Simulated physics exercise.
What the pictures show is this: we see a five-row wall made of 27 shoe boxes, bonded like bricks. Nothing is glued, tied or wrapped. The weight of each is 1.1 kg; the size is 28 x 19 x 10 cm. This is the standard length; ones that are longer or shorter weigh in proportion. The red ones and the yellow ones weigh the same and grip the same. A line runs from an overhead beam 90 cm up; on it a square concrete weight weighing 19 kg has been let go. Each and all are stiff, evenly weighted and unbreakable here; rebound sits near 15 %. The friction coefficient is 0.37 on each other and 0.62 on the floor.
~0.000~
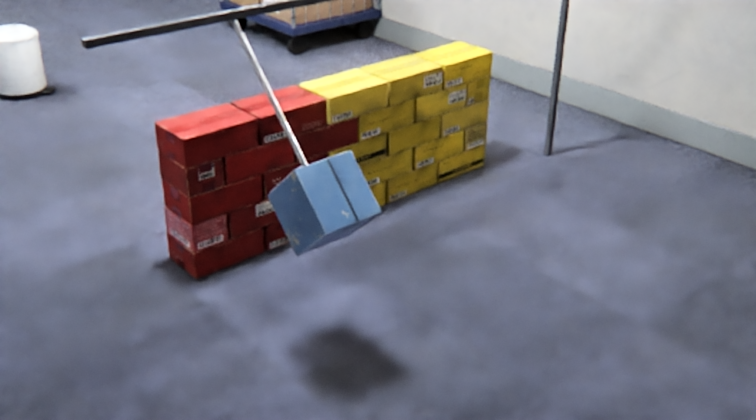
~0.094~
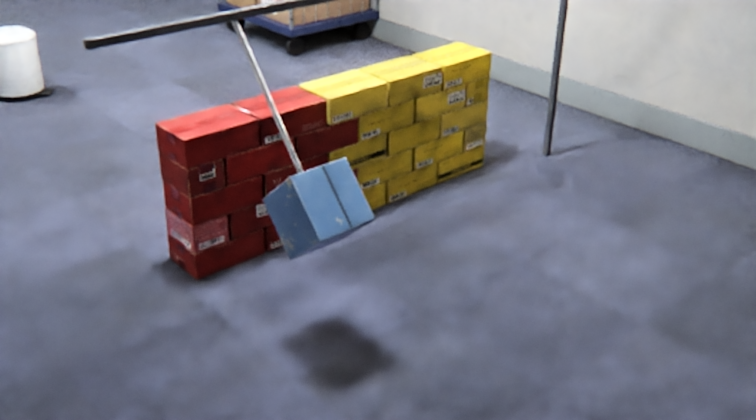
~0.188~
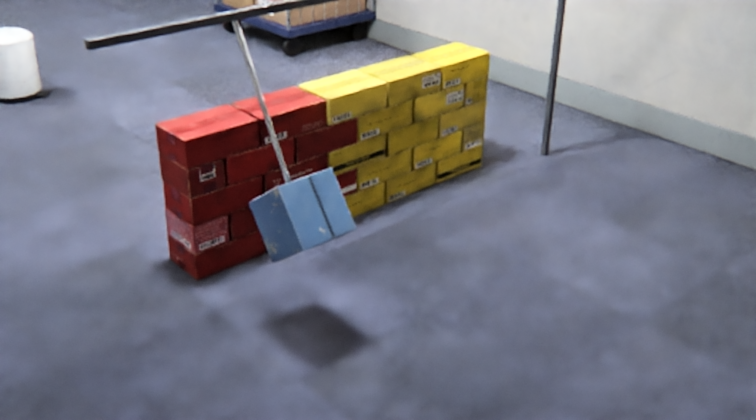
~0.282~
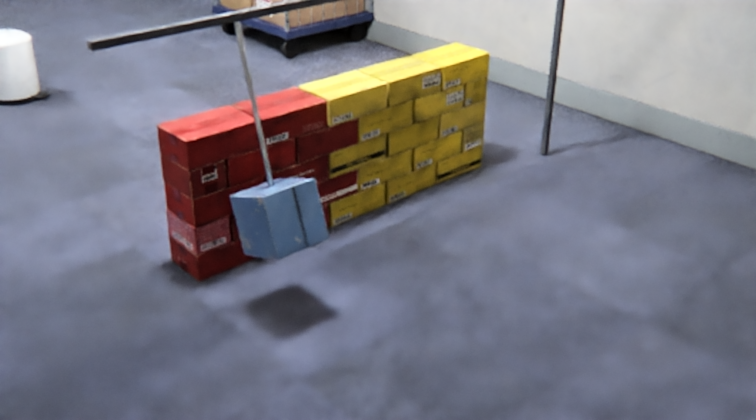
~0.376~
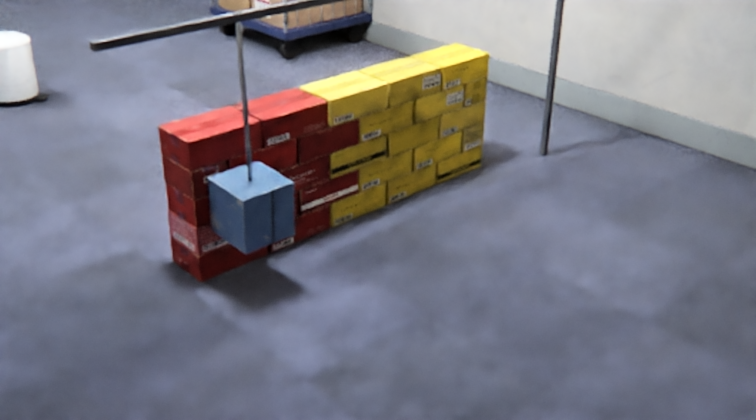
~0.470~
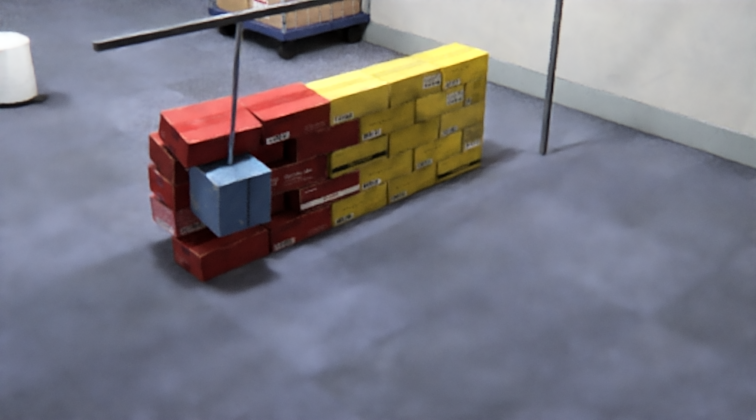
Grey-floored room, a blue box on a line swinging leftward into a red-and-yellow box wall, shoving red boxes at its left end.
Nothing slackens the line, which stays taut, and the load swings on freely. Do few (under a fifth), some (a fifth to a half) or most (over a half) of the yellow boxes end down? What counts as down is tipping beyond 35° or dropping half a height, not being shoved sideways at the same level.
Few.
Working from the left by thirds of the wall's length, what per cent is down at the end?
Going left to right, I get 80, 30 and 0 percent.
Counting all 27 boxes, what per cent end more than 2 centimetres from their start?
The share is 35 per cent.
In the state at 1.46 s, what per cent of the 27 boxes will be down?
35 %.
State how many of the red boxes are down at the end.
For red, the number down is 9.
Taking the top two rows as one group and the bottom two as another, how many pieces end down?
6 and 2.
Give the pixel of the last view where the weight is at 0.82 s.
Near (195, 156).
Around 0.82 s, line 30° past plumb; none of the 15 yellow boxes down (5 of 27 in all colours); top yellow box tipped 18°; top red box tipped 19°.
Around 1.46 s, line 26° before plumb; 1 of the 15 yellow boxes down (9 of 27 in all colours); top yellow box upside down; top red box tipped 4°, 23 cm lower.
Finally (4.0 s), line 30° past plumb; 1 of the 15 yellow boxes down (10 of 27 in all colours); top yellow box upside down; top red box on its side. That is 7 per cent. Seen by the last camera, middles, top yellow box near (311, 142), top red box near (253, 120).
